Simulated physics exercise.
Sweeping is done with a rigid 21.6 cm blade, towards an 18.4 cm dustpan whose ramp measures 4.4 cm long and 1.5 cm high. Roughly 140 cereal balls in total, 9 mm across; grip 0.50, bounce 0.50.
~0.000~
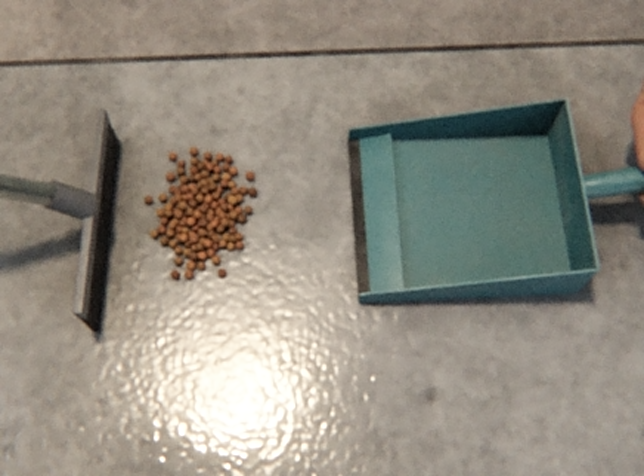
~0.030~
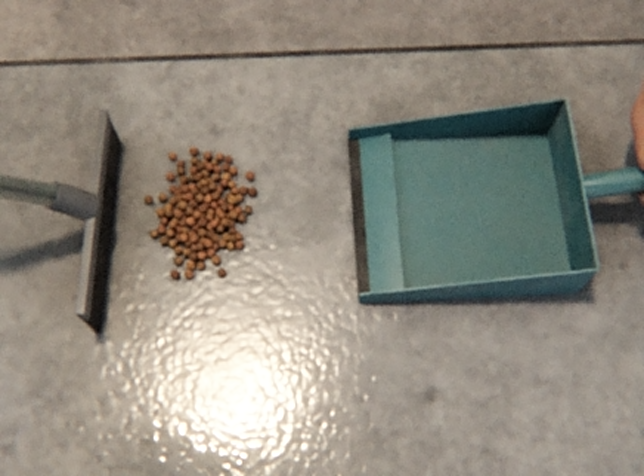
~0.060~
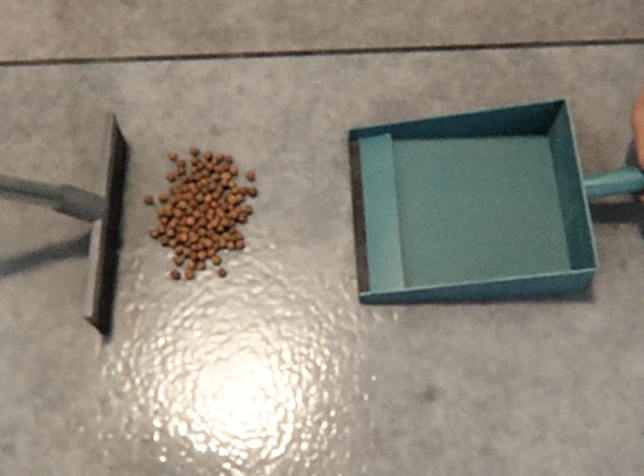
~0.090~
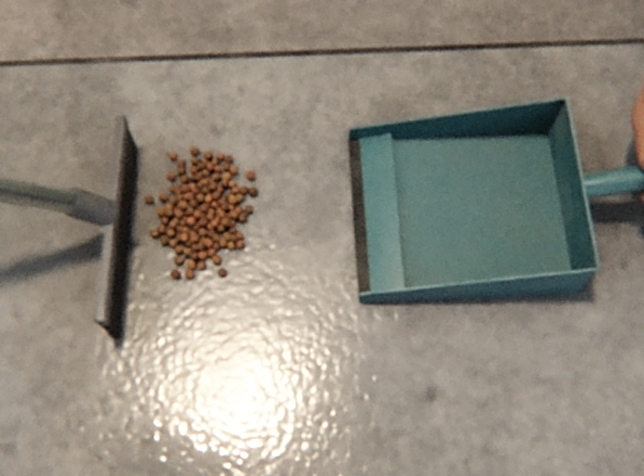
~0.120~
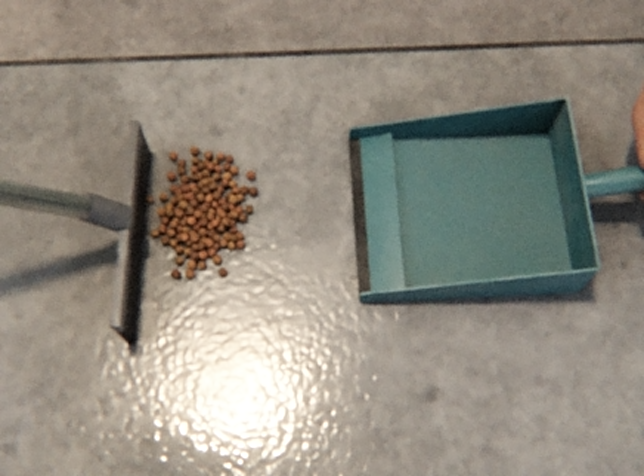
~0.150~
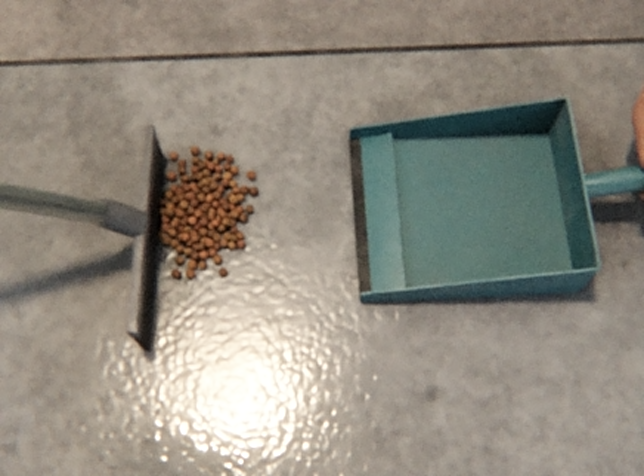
A dark, flat blade on a grey handle starts at the left of a small pile of brown balls on a grey tiled floor. It slides right and slightly down until it meets the pile's left edge, while a hand holds a teal dustpan still at the right.
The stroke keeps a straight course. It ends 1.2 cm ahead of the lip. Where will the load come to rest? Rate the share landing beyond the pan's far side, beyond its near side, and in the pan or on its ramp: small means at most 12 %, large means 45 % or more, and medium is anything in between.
Shares: Past the pan's far side - small; past the pan's near side - medium; in the pan or on its ramp - medium.
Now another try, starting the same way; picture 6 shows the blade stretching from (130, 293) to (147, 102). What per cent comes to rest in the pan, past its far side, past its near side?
You'd see pan at 30, far at 25 and near at 0.
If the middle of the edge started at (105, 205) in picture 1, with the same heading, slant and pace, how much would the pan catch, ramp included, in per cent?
Some 40 per cent.
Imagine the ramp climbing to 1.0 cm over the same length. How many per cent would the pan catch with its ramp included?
About 35 %.
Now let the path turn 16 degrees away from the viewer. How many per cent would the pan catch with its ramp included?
Around 55 %.
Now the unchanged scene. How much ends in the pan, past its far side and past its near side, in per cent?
The far side ends with 0 per cent, the near side with 20 per cent and the pan with 30 per cent.
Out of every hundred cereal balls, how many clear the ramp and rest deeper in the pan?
Around 5 in a hundred.
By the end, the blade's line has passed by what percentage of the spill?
Estimate: Near 25 %.
After 0.35 s, middle of the blade 11 cm from the lip; 0 % over the lip, far side 0 %, near side 5 %.
After 0.48 s, middle of the blade 5 cm from the lip; 0 % over the lip, far side 0 %, near side 10 %.
Then, at 0.75 s, middle of the blade 2 cm from the lip; 30 % over the lip, far side 0 %, near side 20 %.
By 1.2 s all is still; far side 0 %, near side 20 %, pan 30 %, in front of the lip or behind the blade 50 %.
